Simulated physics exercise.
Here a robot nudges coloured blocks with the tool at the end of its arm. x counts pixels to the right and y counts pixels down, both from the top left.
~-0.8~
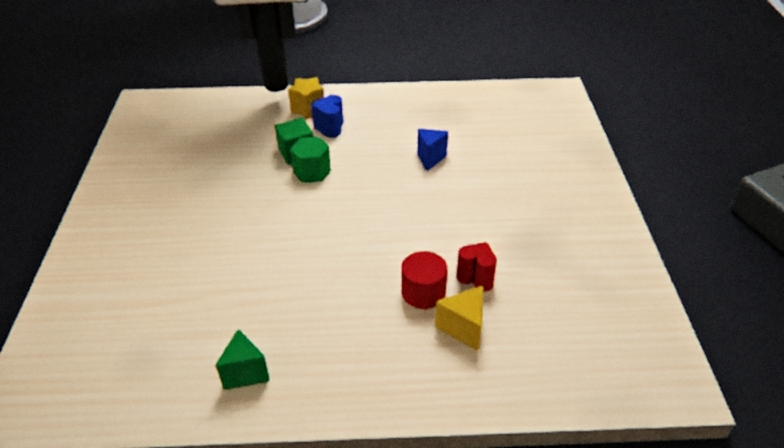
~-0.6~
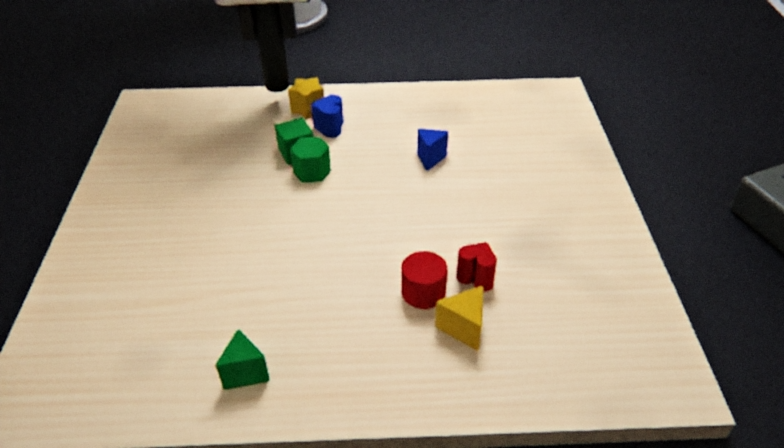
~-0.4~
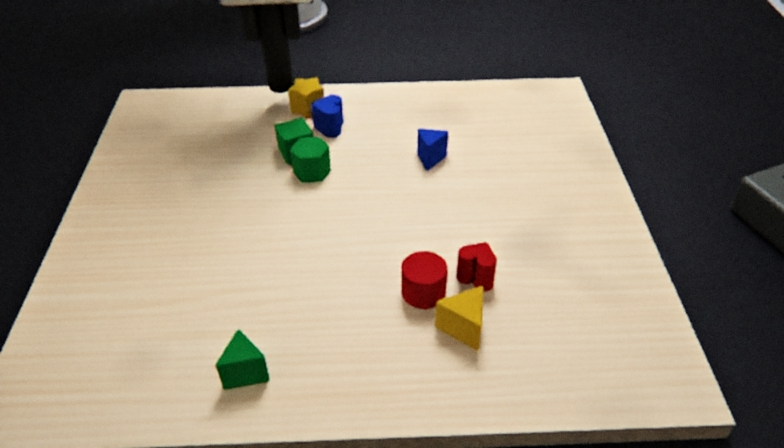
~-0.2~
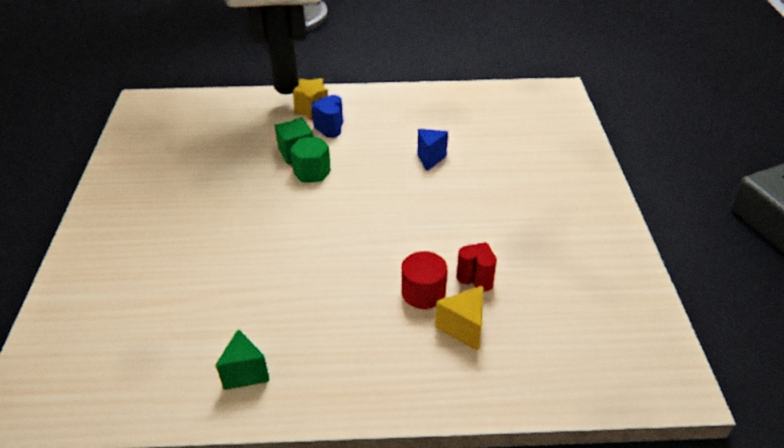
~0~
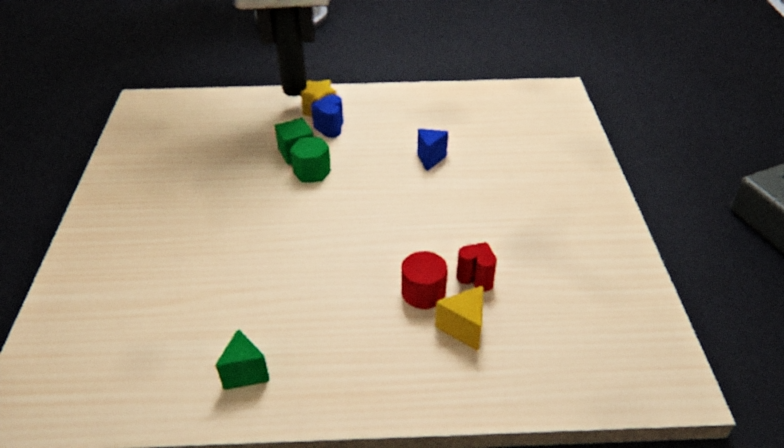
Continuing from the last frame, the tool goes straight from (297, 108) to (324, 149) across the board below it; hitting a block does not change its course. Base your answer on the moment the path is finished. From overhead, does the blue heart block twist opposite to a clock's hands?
I'd say no.
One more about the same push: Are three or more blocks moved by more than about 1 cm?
No, that is not what happens.
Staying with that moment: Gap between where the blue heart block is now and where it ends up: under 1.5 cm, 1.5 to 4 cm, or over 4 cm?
Answer: 1.5 to 4 cm.
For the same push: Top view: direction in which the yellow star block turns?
From above, counter-clockwise.
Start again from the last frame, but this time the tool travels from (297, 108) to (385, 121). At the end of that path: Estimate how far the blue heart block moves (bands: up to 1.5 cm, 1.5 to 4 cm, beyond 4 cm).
That one ends up 1.5 to 4 cm from where it is now.
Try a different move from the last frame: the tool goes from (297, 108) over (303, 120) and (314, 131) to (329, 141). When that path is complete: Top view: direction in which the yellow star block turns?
Anticlockwise.
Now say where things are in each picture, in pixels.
The first frame shows lower end of the tool (276, 87), tops of blocks, green square (294, 128), green six-sided block (310, 147), yellow star block (306, 85), blue heart block (329, 103).
The second frame shows tool (278, 87), blocks as before.
The third frame shows tool (281, 88), blocks as before.
The fourth frame shows tool (287, 89), yellow star block (310, 86).
The fifth frame shows tool (295, 91), green square (294, 128), green six-sided block (310, 147), yellow star block (318, 88), blue heart block (329, 103).
What follows on the original path. Halfway along, tool (308, 110); yellow star block (329, 94), turned 50° anticlockwise; blue heart block (342, 107), turned 30° clockwise.
At the end, tool (322, 131); green square (292, 130); green six-sided block not moved; yellow star block (329, 94), turned 55° anticlockwise; blue heart block (342, 108), turned 30° clockwise.
